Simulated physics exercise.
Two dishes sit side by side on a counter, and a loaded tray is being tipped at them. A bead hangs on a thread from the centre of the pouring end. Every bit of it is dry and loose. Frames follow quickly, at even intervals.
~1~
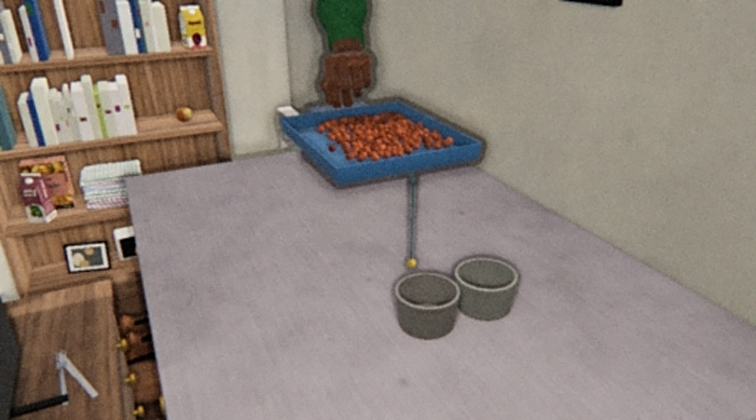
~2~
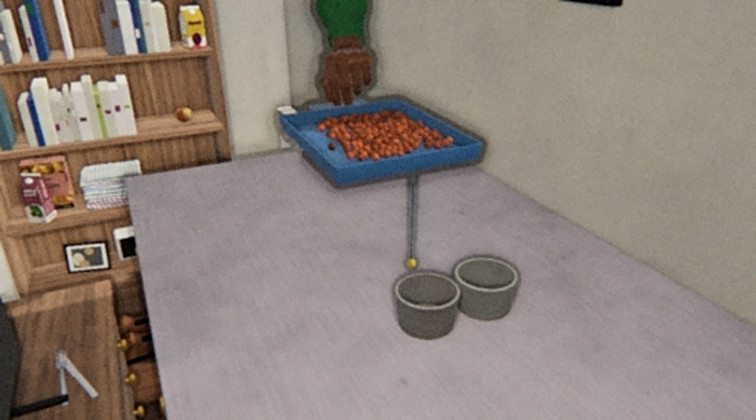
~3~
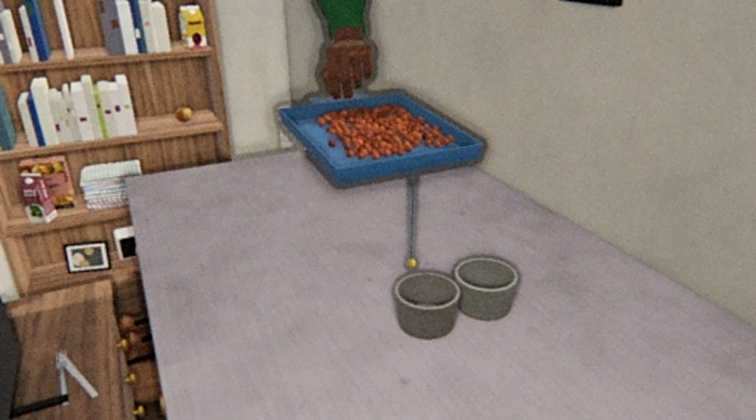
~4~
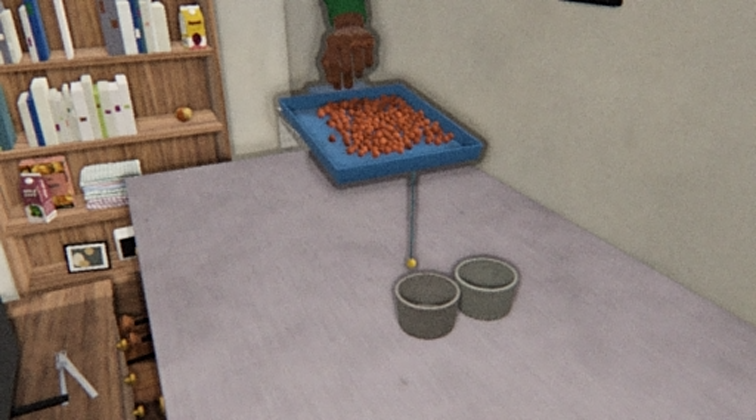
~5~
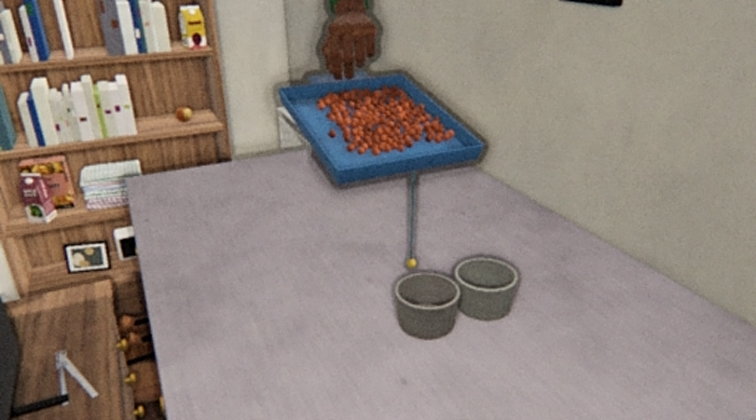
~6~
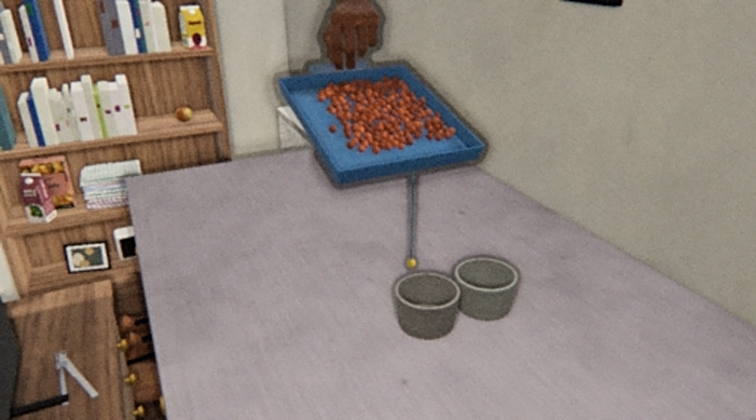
A brown hand raises the back of a blue tray of reddish pellets above two dishes.
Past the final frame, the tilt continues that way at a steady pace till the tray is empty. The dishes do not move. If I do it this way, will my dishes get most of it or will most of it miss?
Most of it misses the dishes.
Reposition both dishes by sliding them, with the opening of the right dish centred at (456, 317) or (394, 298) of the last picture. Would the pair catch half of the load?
Taking the tries in order: A minor share, followed by a minor share.
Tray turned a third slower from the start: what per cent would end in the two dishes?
That works out at some 40 per cent.
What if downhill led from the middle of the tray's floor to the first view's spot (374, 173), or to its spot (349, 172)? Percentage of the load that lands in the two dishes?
Lab note: Try 1 = 10 %, try 2 = 0 %.
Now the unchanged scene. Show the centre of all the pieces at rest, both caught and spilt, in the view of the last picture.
Near pixel (452, 337).
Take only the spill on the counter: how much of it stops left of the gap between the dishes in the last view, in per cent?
My estimate is some 50 per cent.
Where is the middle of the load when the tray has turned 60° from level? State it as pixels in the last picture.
Look around (411, 126) in the last picture.
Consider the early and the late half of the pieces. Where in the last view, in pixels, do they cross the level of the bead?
The first part at (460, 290); the rest at (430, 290).
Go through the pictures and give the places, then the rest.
Corners of the pouring end (338, 167) and (478, 143), level; middle of the load (373, 136), clay pellets; left dish (443, 320); right dish (502, 302); bead on its thread (411, 263), in the first frame.
Corners of the pouring end (338, 167) and (479, 143), level; middle of the load (373, 134), in the second frame.
Corners of the pouring end (339, 167) and (479, 143), tipped barely, level across its low end; middle of the load (373, 131), in the third frame.
Corners of the pouring end (339, 168) and (480, 144), tipped a little, level across its low end; middle of the load (373, 125), in the fourth frame.
Corners of the pouring end (340, 169) and (480, 144), tipped a little, level across its low end; middle of the load (374, 119), in the fifth frame.
Corners of the pouring end (340, 169) and (481, 145), tipped clearly, level across its low end; middle of the load (375, 113); left dish (443, 320); right dish (502, 302), in the sixth frame.
Just after the last frame, tray tipped steeply; every one on the tray.
A moment on, tray tipped right over; almost all on the tray; just a few in the right dish.
Further on, tray tipped past a quarter turn; about a tenth in the left dish; about a tenth in the right dish; roughly two thirds outside both.
When it is over, tray tipped past a quarter turn; about a tenth in the left dish; about a tenth in the right dish; roughly two thirds outside both.
